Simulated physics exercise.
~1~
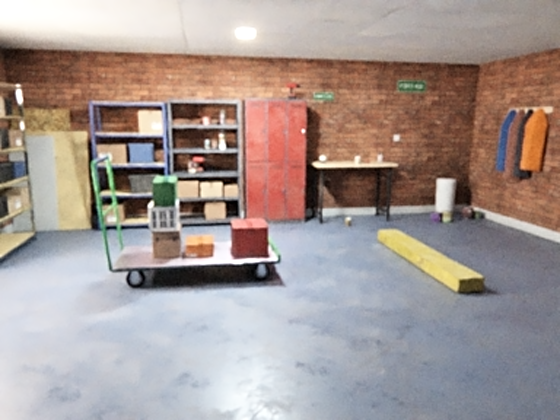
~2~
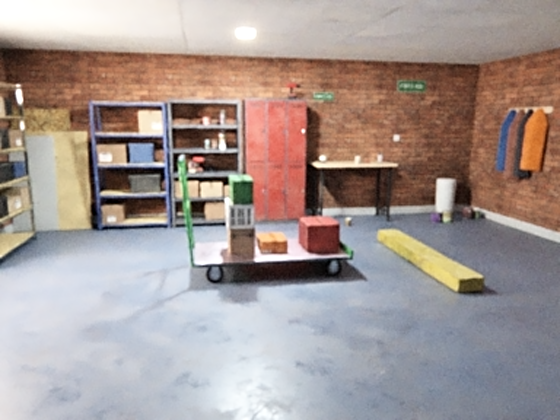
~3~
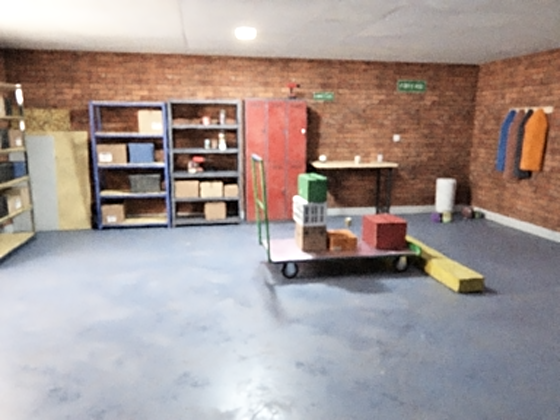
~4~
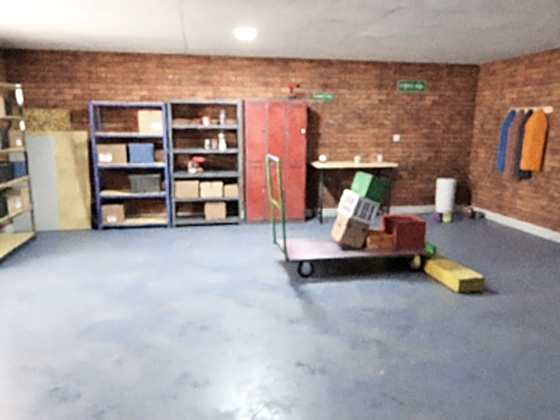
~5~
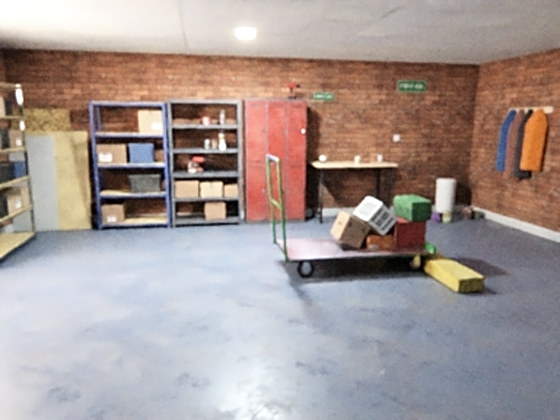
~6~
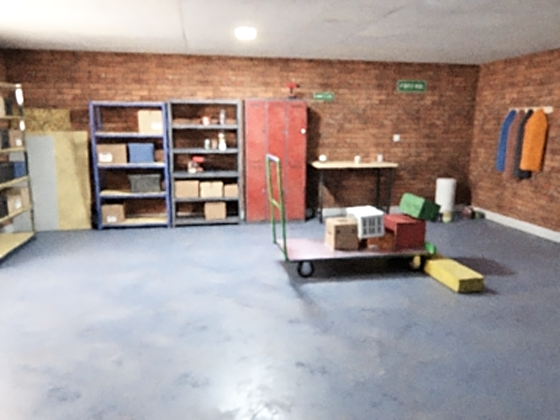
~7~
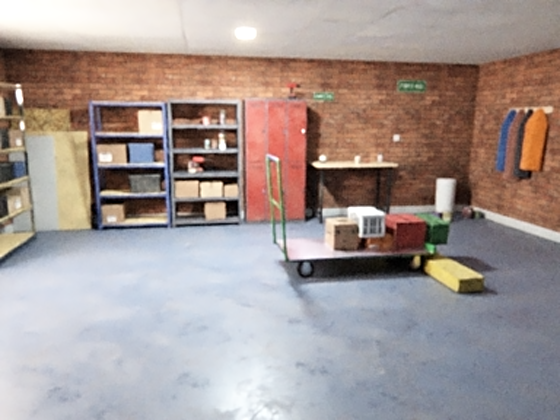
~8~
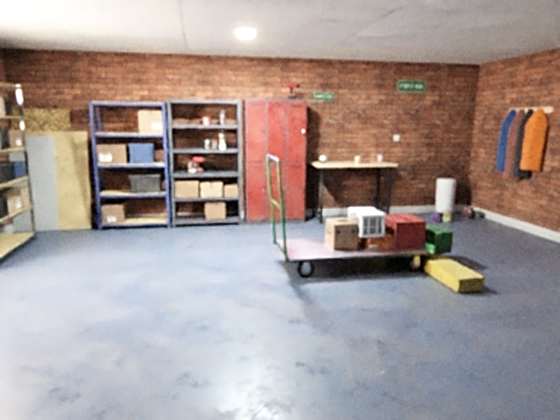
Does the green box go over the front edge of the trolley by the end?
Yes, it tumbles across the red box and over the front edge, coming to rest beyond it near the yellow beam.
